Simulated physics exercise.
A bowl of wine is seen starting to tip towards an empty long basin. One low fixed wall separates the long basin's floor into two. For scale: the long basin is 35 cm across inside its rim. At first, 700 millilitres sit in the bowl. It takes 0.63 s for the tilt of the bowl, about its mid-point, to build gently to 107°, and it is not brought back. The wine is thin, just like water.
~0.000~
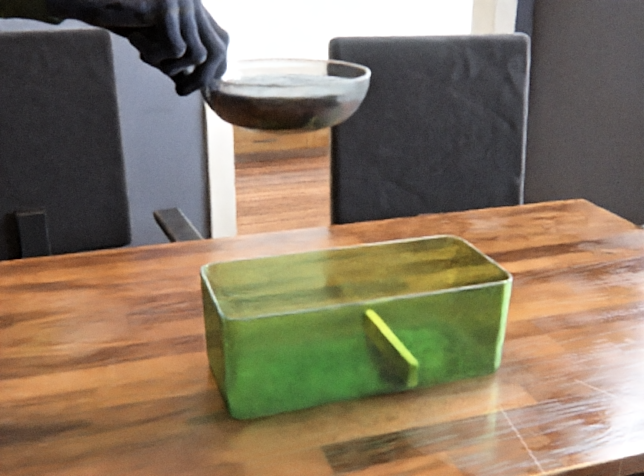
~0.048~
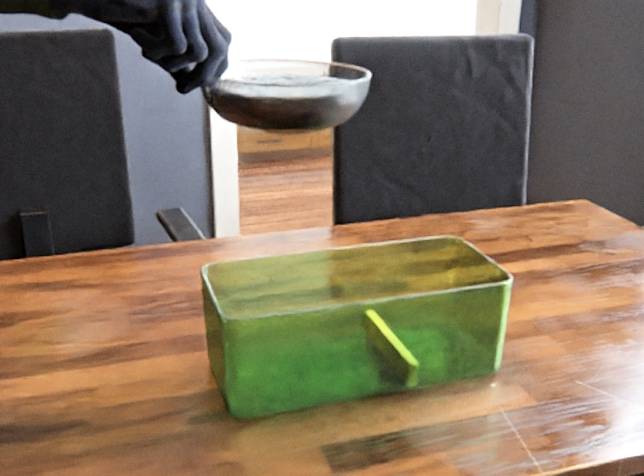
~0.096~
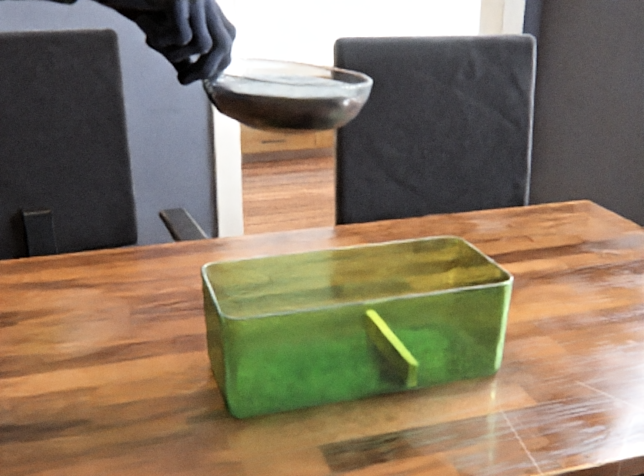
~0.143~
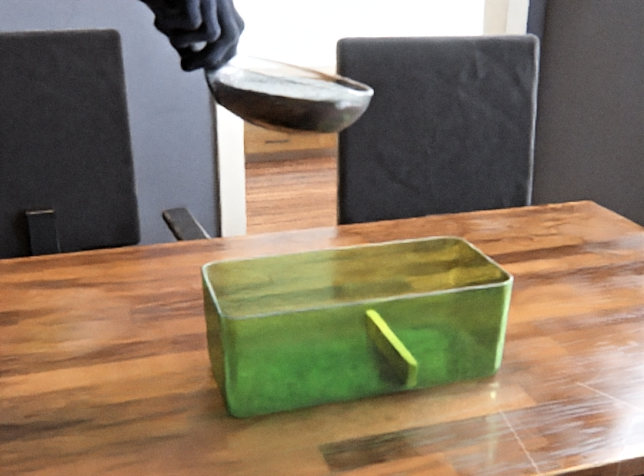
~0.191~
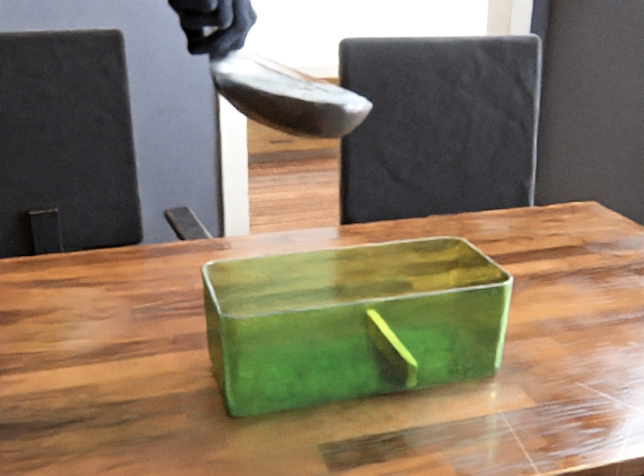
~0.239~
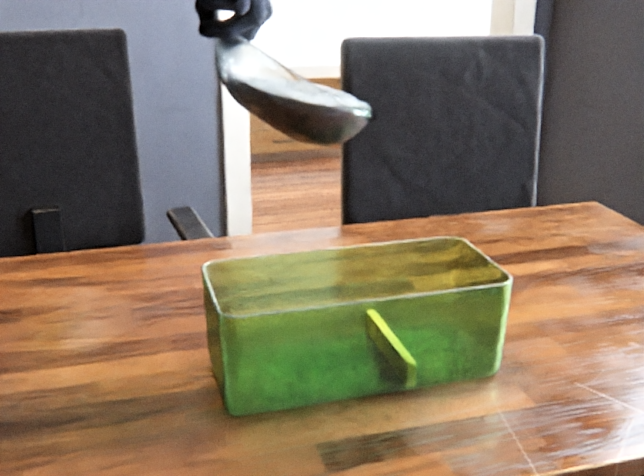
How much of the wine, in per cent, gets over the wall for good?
51 %.
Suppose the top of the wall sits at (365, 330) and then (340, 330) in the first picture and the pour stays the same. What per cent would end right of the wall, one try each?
Around 70 and 85 percent, in that order.
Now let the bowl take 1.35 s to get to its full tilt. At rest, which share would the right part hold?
Roughly 65 %.
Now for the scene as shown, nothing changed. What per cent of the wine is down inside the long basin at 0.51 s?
About 38%.
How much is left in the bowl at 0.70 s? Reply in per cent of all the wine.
What remains is about 0 percent of it all.
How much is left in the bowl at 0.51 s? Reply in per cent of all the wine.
Near 2 in a hundred.
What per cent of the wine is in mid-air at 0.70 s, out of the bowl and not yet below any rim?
Estimated airborne part: Roughly 14 per cent.
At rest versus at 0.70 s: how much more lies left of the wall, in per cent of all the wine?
It comes to near 16 per cent.
Then, 0.51 s in, the tilt is 97° and 2 per cent is still to pour, 1 is left of the wall and 38 right of it.
Then, 0.70 s in, the tilt is 107° and 0 per cent is still to pour, 29 is left of the wall and 58 right of it.
Then, 0.91 s in, the tilt is 107° and 0 per cent is still to pour, 39 is left of the wall and 56 right of it.
Then, 1.13 s in, the tilt is 107° and 0 per cent is still to pour, 44 is left of the wall and 52 right of it.
Finally, 45 per cent lies left of the wall, 51 right of it and 4 outside.
